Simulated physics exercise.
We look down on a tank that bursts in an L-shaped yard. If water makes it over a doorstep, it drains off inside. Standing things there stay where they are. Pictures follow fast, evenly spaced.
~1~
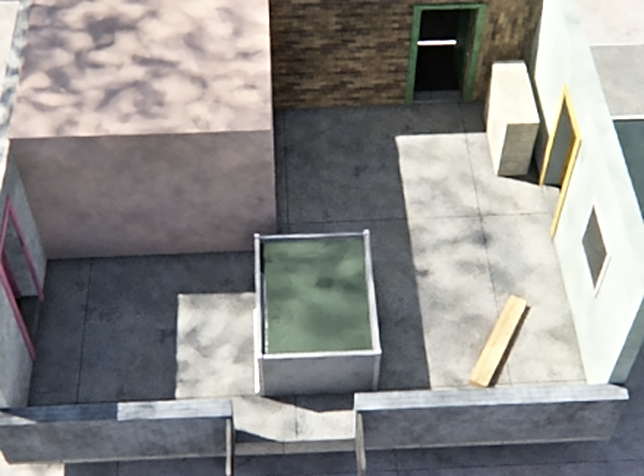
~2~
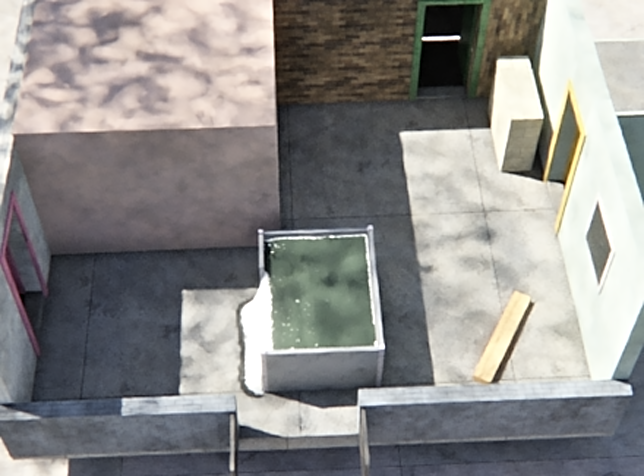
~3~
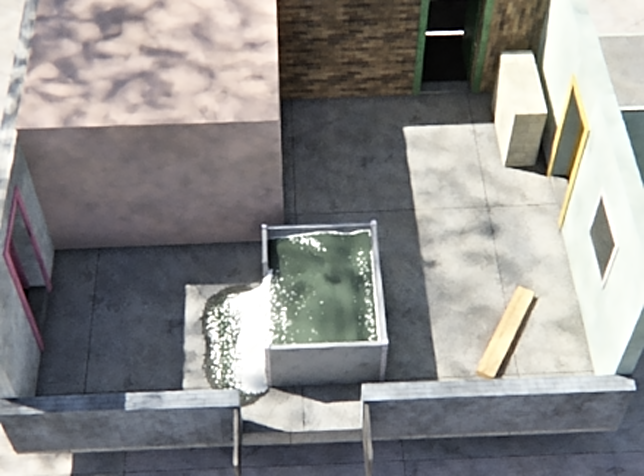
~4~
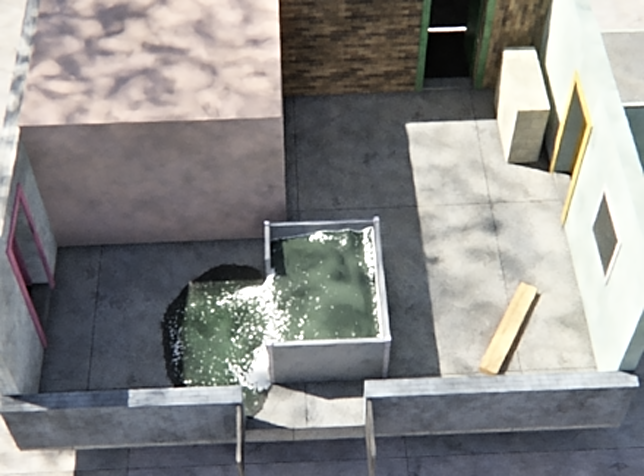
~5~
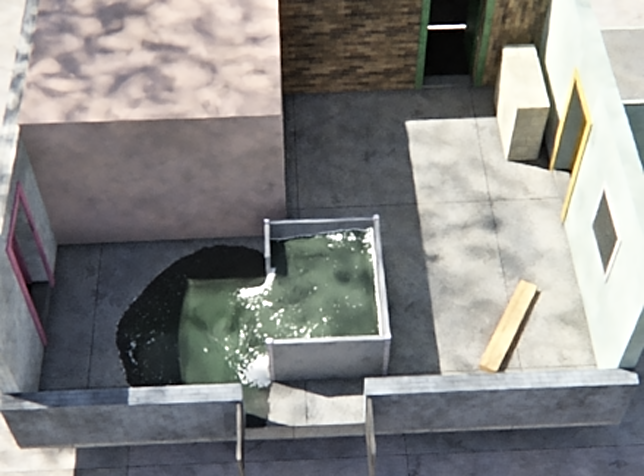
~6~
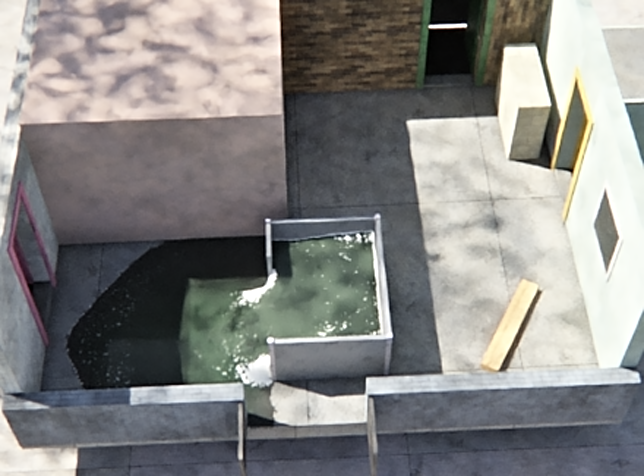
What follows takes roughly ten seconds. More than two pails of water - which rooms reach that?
My prediction: I expect the green door to stop at two buckets or less. I expect the pink door to go past two buckets. I expect the yellow door to stop at two buckets or less.
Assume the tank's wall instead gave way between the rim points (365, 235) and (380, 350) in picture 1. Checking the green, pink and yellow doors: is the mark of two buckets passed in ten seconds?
The green door exceeds it, the pink door falls short, and the yellow door exceeds it.
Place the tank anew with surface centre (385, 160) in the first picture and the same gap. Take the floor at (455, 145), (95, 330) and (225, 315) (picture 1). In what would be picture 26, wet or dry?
First one gets inundated, next one gets inundated, last one gets inundated.
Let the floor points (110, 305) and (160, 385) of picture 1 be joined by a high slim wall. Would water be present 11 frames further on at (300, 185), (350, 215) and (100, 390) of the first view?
Lab note - spot 1 parched, spot 2 parched, spot 3 inundated.
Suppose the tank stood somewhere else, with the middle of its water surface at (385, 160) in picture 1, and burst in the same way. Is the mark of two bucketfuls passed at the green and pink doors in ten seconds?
Green door: Overshoots; pink door: Falls short.
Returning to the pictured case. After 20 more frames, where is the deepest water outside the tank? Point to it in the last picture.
Close to (54, 289), I'd say.
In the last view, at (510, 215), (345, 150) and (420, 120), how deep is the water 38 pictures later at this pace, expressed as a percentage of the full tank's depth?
The depth comes out near 2, 0 and 0 per cent.
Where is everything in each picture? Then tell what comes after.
The first picture shows still water in the tank at (315, 295).
In the second picture, water pours out at (266, 332) and has run to (260, 394).
In the third picture, water pours out at (270, 329) and has run to (213, 304).
In the fourth picture, water pours out at (273, 328) and has run to (169, 317).
In the fifth picture, the front is at (123, 328), out from the gap at (273, 326).
In the sixth picture, water pours out at (274, 326) and has run to (78, 333).
A moment on, water covers 30 % of the floor; the green door not reached, the pink door over two buckets in, the yellow door not reached.
Next, water covers 30 % of the floor; the green door not reached, the pink door far over two buckets in, the yellow door not reached.
Then, water covers 30 % of the floor; the green door not reached, the pink door far over two buckets in, the yellow door not reached.
Later, water covers 55 % of the floor; the green door not reached, the pink door far over two buckets in, the yellow door wet at the sill, nothing in.
In the end, water covers 80 % of the floor; the green door wet at the sill, nothing in, the pink door far over two buckets in, the yellow door under two buckets in.
